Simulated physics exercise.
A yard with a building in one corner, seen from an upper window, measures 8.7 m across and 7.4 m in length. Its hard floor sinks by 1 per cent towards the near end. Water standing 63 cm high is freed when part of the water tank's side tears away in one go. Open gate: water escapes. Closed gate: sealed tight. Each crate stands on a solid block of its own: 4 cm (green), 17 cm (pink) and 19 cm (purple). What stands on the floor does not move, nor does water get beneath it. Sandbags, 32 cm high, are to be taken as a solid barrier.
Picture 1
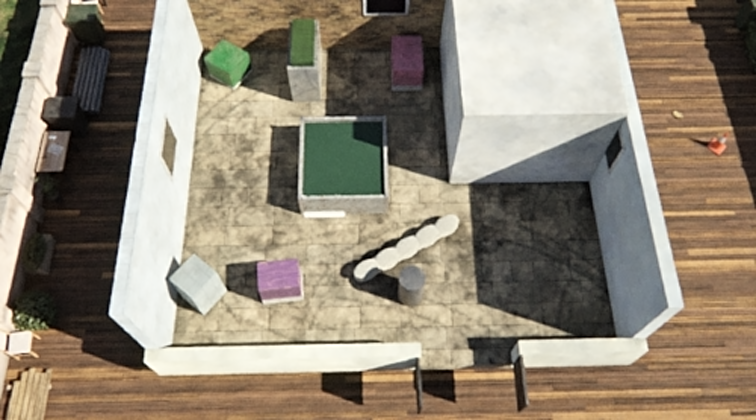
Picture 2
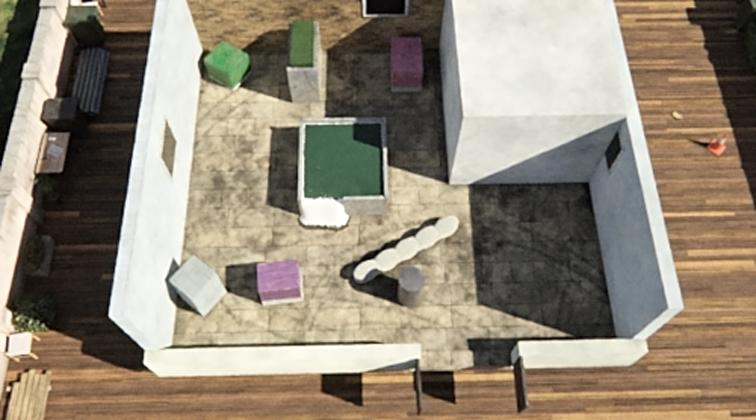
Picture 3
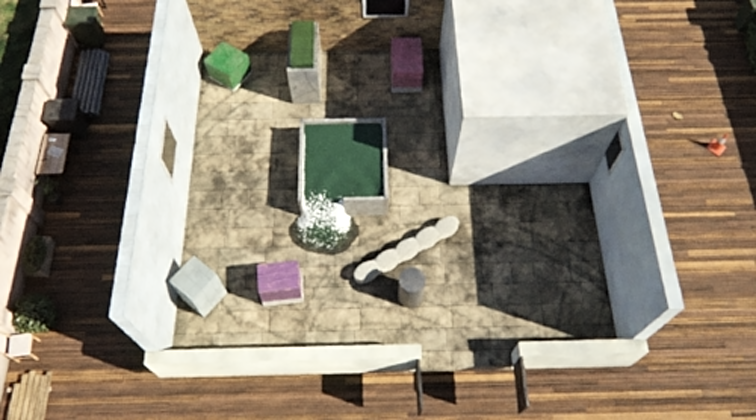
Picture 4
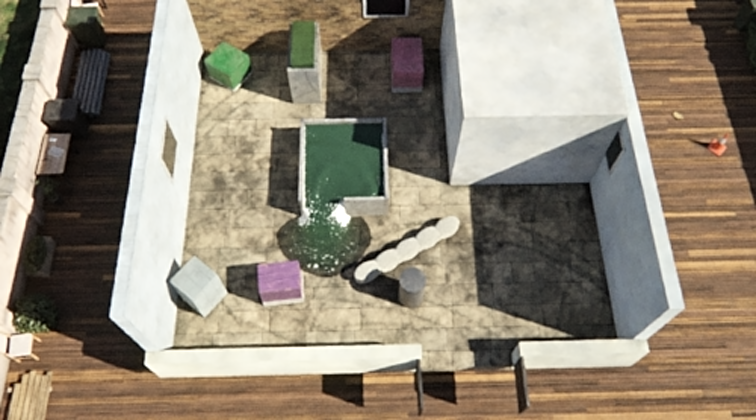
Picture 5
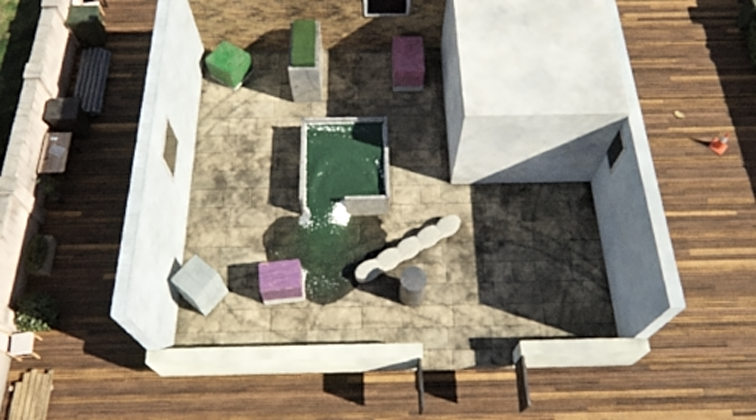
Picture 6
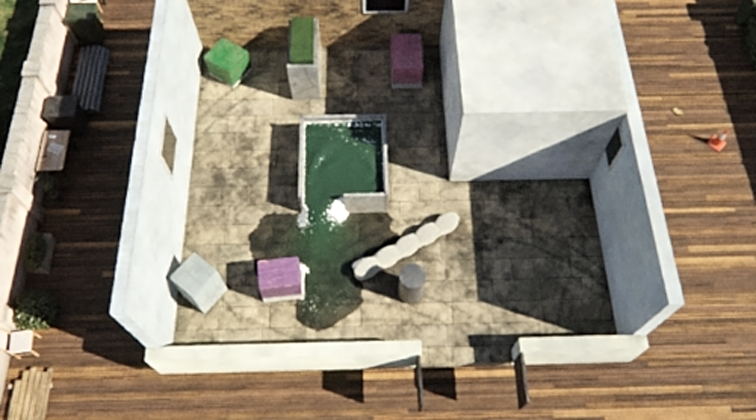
The clip opens on a sunlit walled yard seen from above, with a square tank of still green water among green, purple and grey blocks. White, foaming water bursts from the tank's near side onto the paving. It then spreads in a dark green pool toward the near wall, reaching past the purple block.
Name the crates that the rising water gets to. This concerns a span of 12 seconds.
Green crate: Reached, pink crate: Missed, purple crate: Reached.
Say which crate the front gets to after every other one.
The pink one.
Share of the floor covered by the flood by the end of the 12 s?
Close to 85 in a hundred.
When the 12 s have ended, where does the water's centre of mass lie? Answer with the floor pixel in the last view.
Near (349, 220).
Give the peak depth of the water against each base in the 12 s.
In cm: Green 7, pink 1, purple 27.
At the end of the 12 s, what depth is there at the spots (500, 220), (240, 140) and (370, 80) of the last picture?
About 3, 5 and 1 cm.
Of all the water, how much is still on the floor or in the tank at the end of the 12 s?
I'd put it at some 94 percent still there.
A moment later water covers 15 % of the floor and is deepest (36 cm) near (296, 266); green plinth not reached, pink plinth not reached, purple plinth reached.
Soon after water covers 25 % of the floor and is deepest (36 cm) near (341, 353); green plinth not reached, pink plinth not reached, purple plinth reached.
Next water covers 45 % of the floor and is deepest (23 cm) near (172, 357); green plinth not reached, pink plinth not reached, purple plinth reached.
Later on water covers 75 % of the floor and is deepest (14 cm) near (341, 353); green plinth reached, pink plinth not reached, purple plinth reached.
At the end water covers 85 % of the floor and is deepest (8 cm) near (200, 356); highest at the green plinth 7 cm, highest at the pink plinth 1 cm, highest at the purple plinth 27 cm.
